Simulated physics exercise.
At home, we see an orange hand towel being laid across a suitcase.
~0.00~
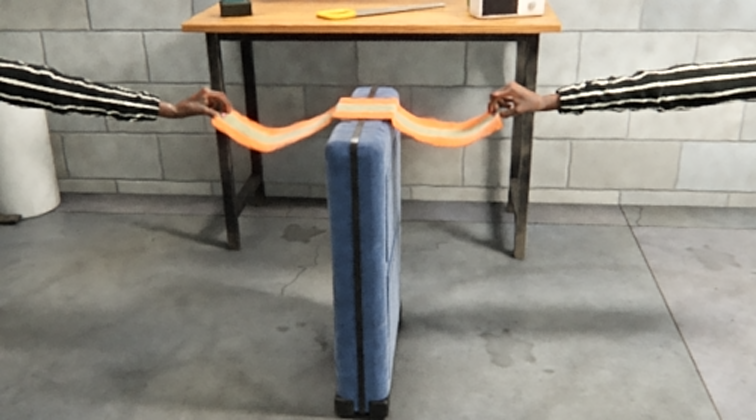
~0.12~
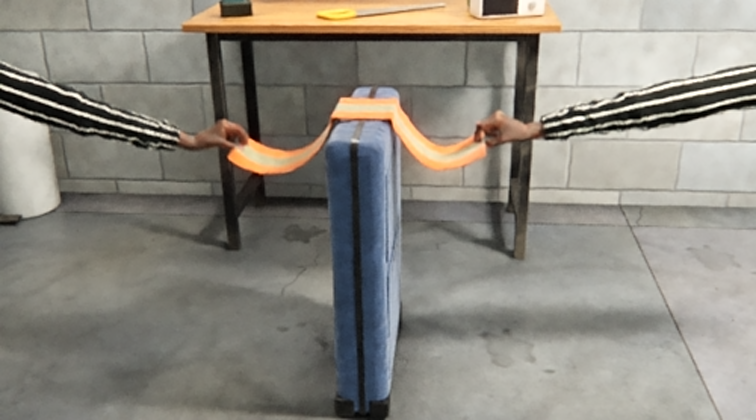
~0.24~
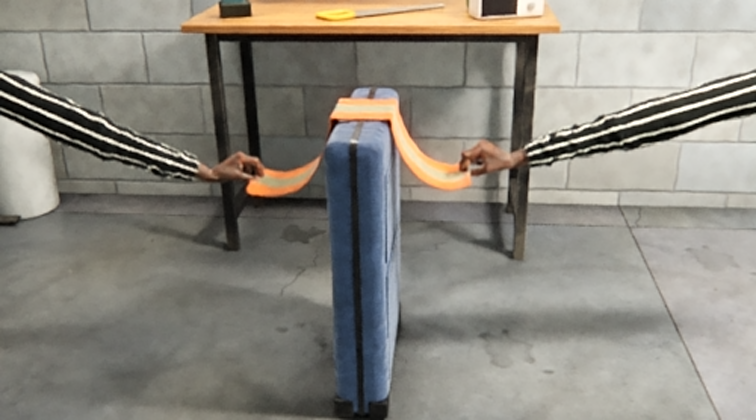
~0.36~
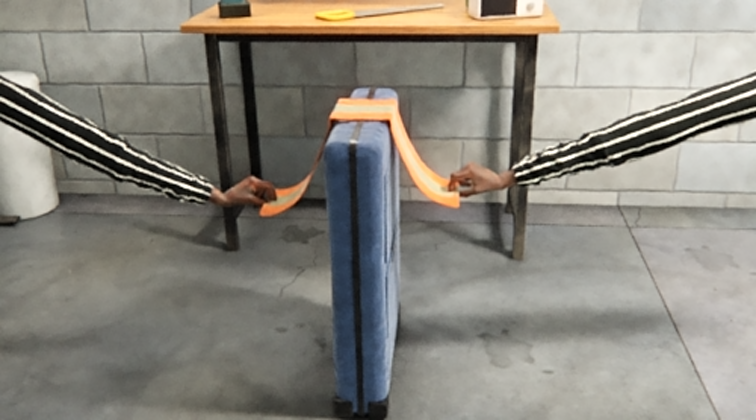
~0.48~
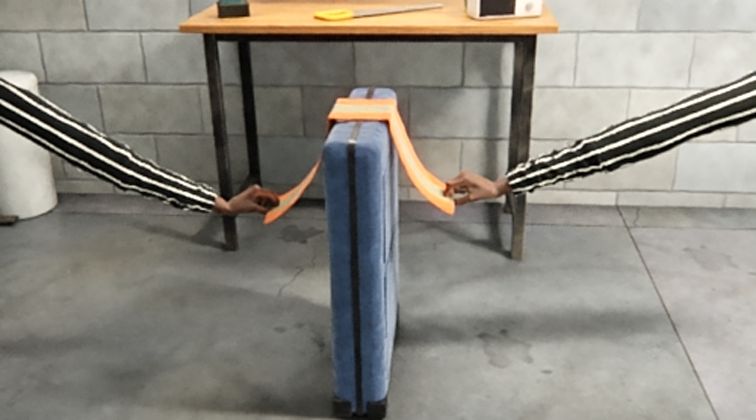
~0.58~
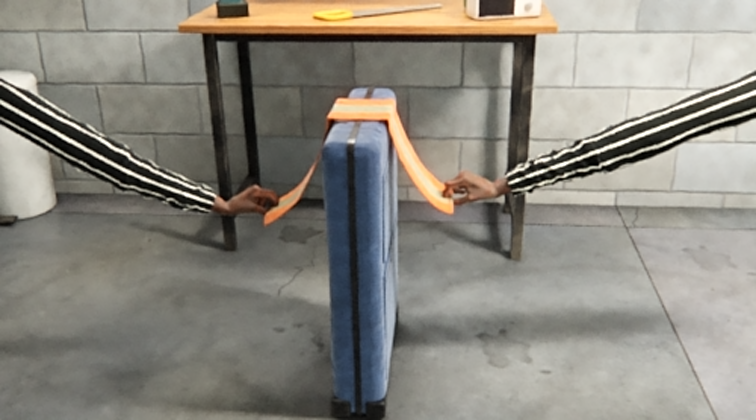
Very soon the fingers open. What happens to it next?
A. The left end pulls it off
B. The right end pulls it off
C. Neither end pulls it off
Option C: Neither end pulls it off.
After 0.72 s, hand towel hanging on both sides, left end near (280, 219), right end near (442, 208).
After 0.80 s, hand towel hanging on both sides, left end near (306, 230), right end near (416, 218).
After 0.88 s, hand towel hanging on both sides, left end near (332, 235), right end near (392, 220).
In the end, hand towel hanging on both sides, left end near (339, 236), right end near (392, 220). The orange hand towel stays on top.
